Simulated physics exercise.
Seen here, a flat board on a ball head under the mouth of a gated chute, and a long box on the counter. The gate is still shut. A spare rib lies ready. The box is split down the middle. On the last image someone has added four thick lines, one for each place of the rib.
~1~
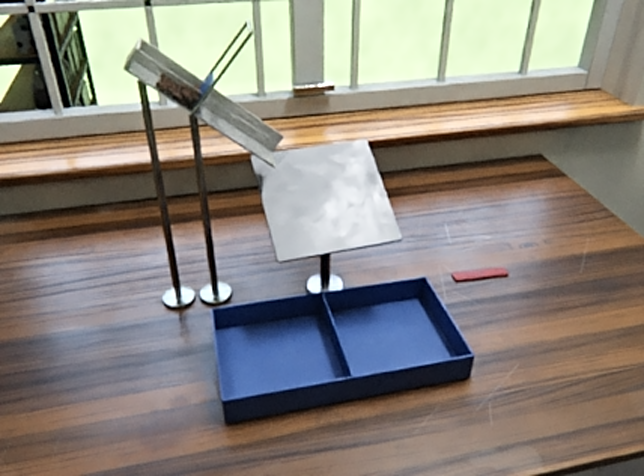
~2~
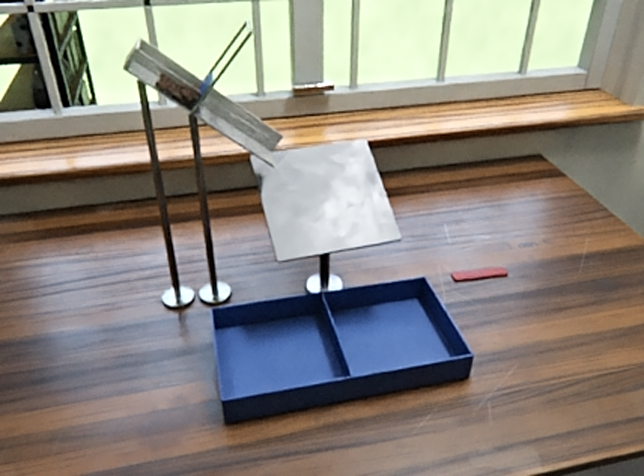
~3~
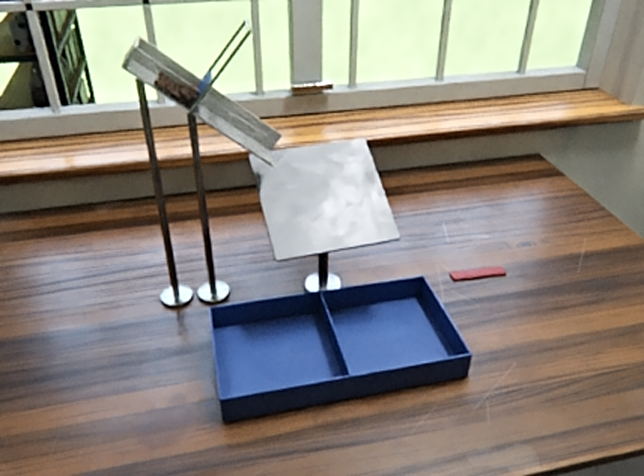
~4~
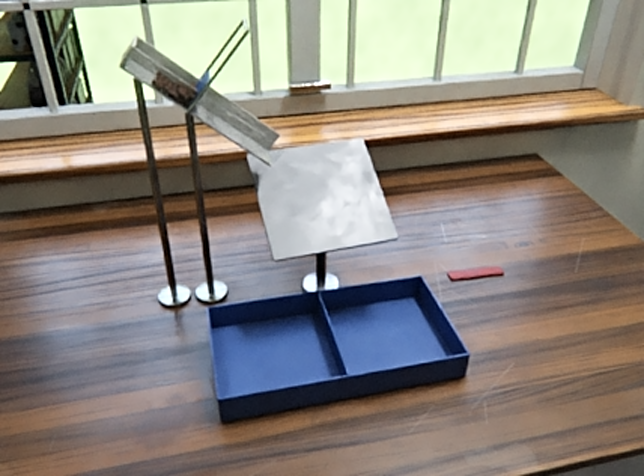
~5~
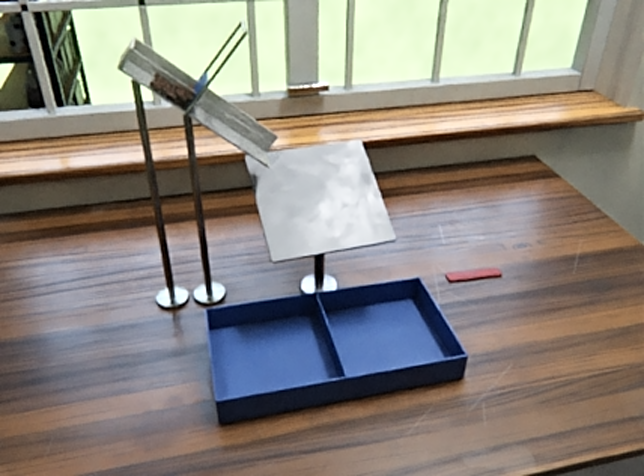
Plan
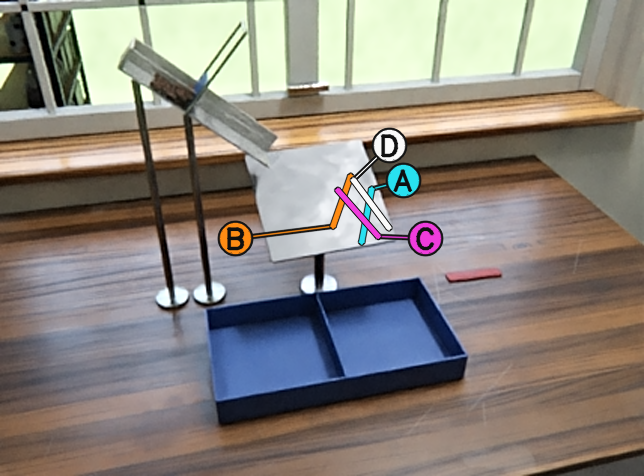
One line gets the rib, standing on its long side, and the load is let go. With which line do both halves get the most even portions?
It is B.
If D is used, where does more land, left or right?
Right.
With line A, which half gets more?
The right half.
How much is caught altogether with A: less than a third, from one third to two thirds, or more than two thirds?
More than two thirds.
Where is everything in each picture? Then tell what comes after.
The first frame shows load behind the gate (186, 94), allspice berries; lip of the chute (273, 160), sloping fairly steeply.
The second frame shows middle of the board (325, 196), tilted fairly steeply; middle of its low edge (342, 250); of its high edge (309, 147).
The third frame shows front corners of the box (221, 399) and (472, 354); front end of its middle wall (352, 375); gate still shut (208, 81).
The fourth frame shows middle of the load (182, 92); lip (269, 158).
The fifth frame shows middle of the load (180, 93); lip (267, 160).
On the marked copy, line A from (371, 189) to (361, 242); line B from (350, 176) to (333, 226); line C from (337, 190) to (378, 236); line D from (353, 180) to (388, 227).
Choosing A, of what is caught, about a tenth in the left half, almost all in the right.
Choosing B, of what is caught, roughly half in the left half, roughly half in the right.
Choosing C, of what is caught, just a few in the left half, almost all in the right.
Choosing D, of what is caught, about a tenth in the left half, almost all in the right.
